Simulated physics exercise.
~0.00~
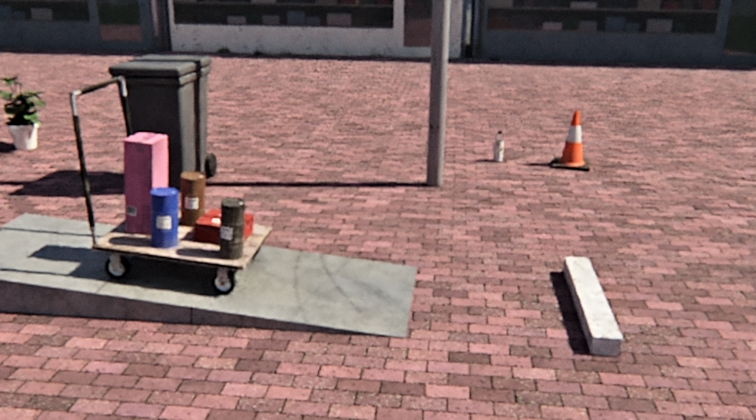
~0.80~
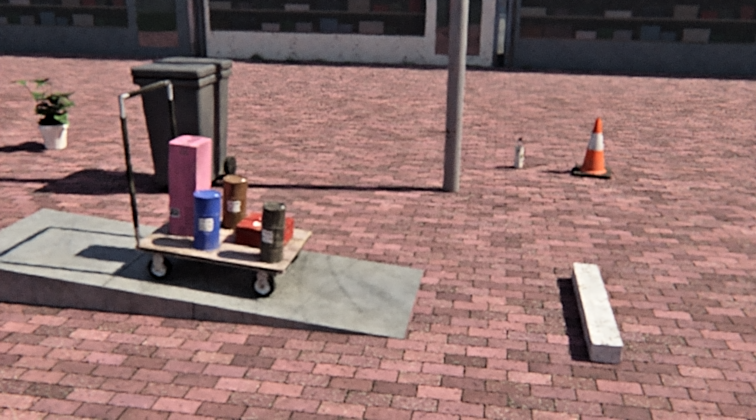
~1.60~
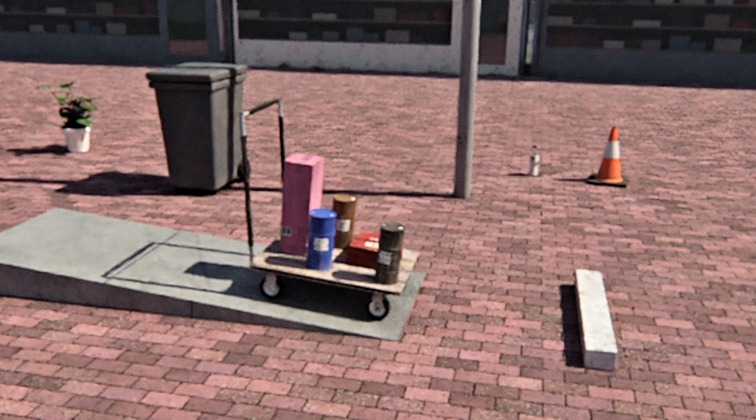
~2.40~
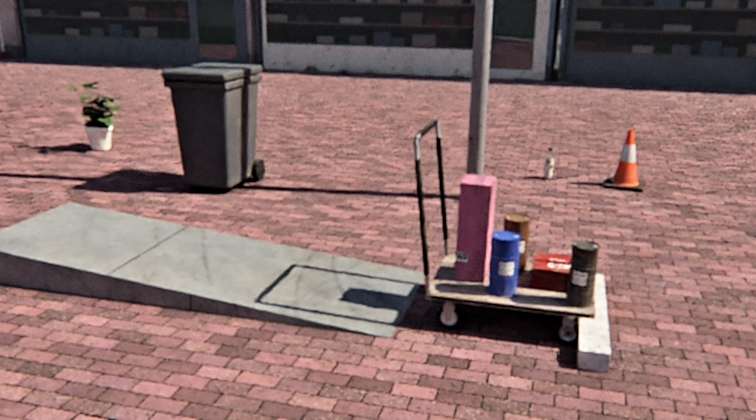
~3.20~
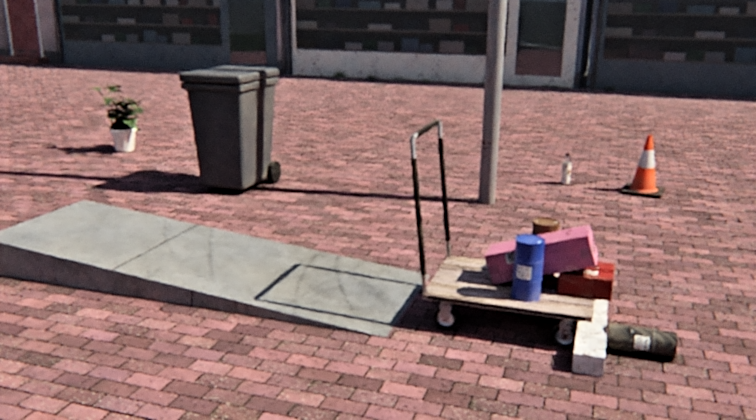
Loaded trolley rolling right down a ramp and stopping at a kerb, pink box toppling aboard and black canister falling off.
